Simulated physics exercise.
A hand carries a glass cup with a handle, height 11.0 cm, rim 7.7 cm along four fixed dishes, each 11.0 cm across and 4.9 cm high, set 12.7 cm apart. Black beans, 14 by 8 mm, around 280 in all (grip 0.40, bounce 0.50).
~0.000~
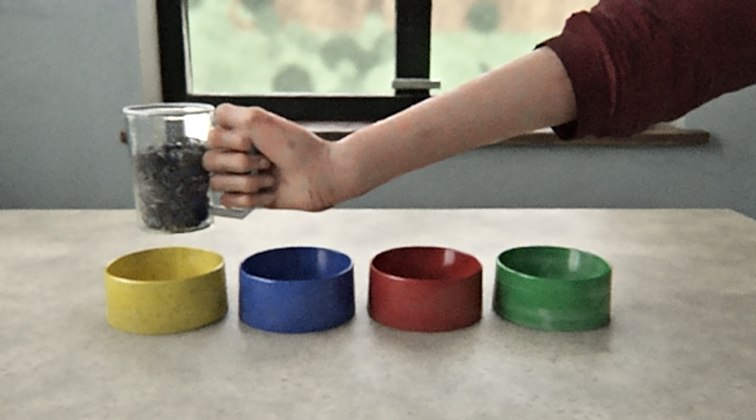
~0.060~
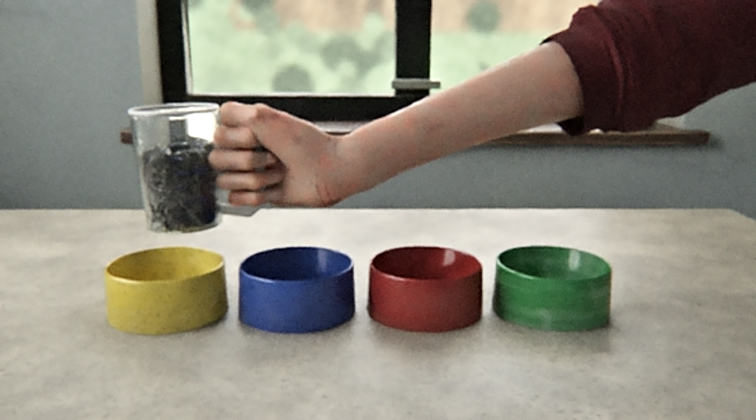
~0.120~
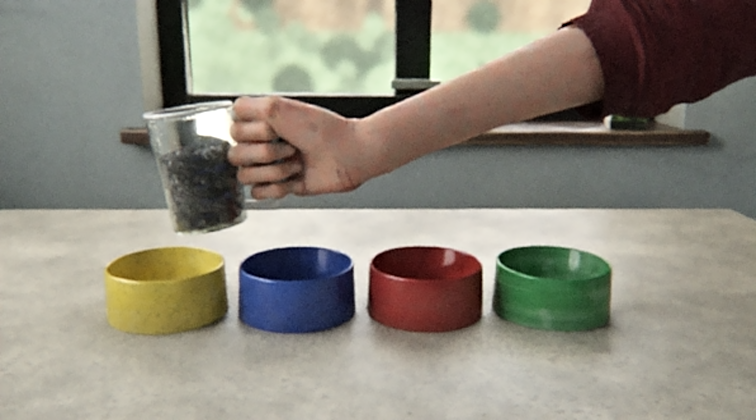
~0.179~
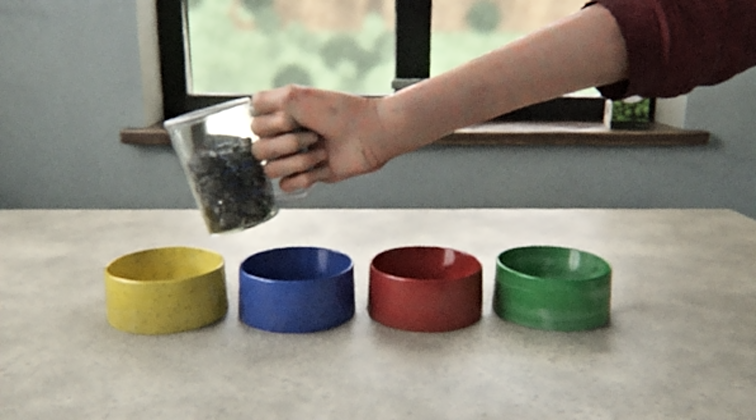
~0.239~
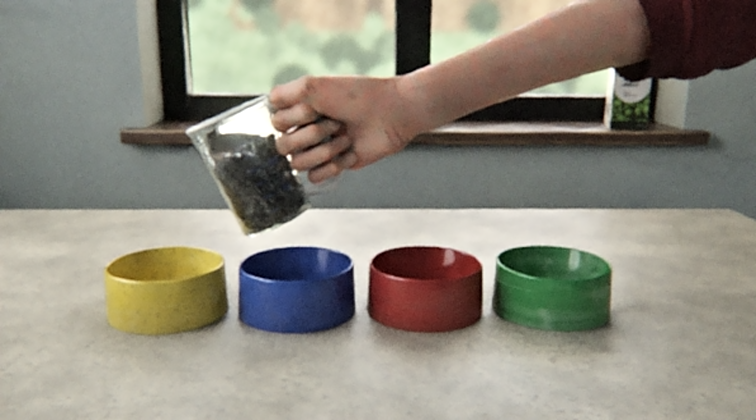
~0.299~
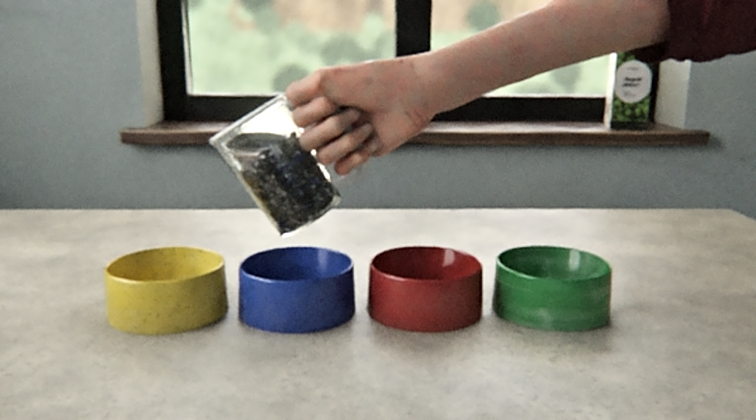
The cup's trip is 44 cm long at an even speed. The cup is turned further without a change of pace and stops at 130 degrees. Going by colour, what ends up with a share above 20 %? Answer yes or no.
Red no, blue no, green yes, yellow no, counter no.
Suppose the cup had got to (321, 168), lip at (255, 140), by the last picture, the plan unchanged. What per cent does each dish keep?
Red 0, blue 0, green 100, yellow 0.
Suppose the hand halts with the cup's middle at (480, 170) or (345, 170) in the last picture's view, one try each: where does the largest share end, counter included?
Most goes to: Red, then blue.
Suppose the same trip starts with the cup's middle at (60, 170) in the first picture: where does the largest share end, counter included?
The winner: Red.
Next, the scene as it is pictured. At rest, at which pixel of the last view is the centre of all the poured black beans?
Near (556, 288).
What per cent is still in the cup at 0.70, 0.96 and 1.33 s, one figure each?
About 100, 85, 5.
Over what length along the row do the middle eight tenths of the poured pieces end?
Roughly 7 cm.
After 0.70 s, tilt 85 degrees; cup holds 100 %.
After 0.96 s, tilt 119 degrees; cup holds 85 %, red 5 %, green 5 %.
After 1.33 s, tilt 130 degrees; cup holds 5 %, red 5 %, green 90 %.
By 1.9 s all is still; red 5 %, blue 0 %, green 90 %, yellow 0 %, counter 5 %.
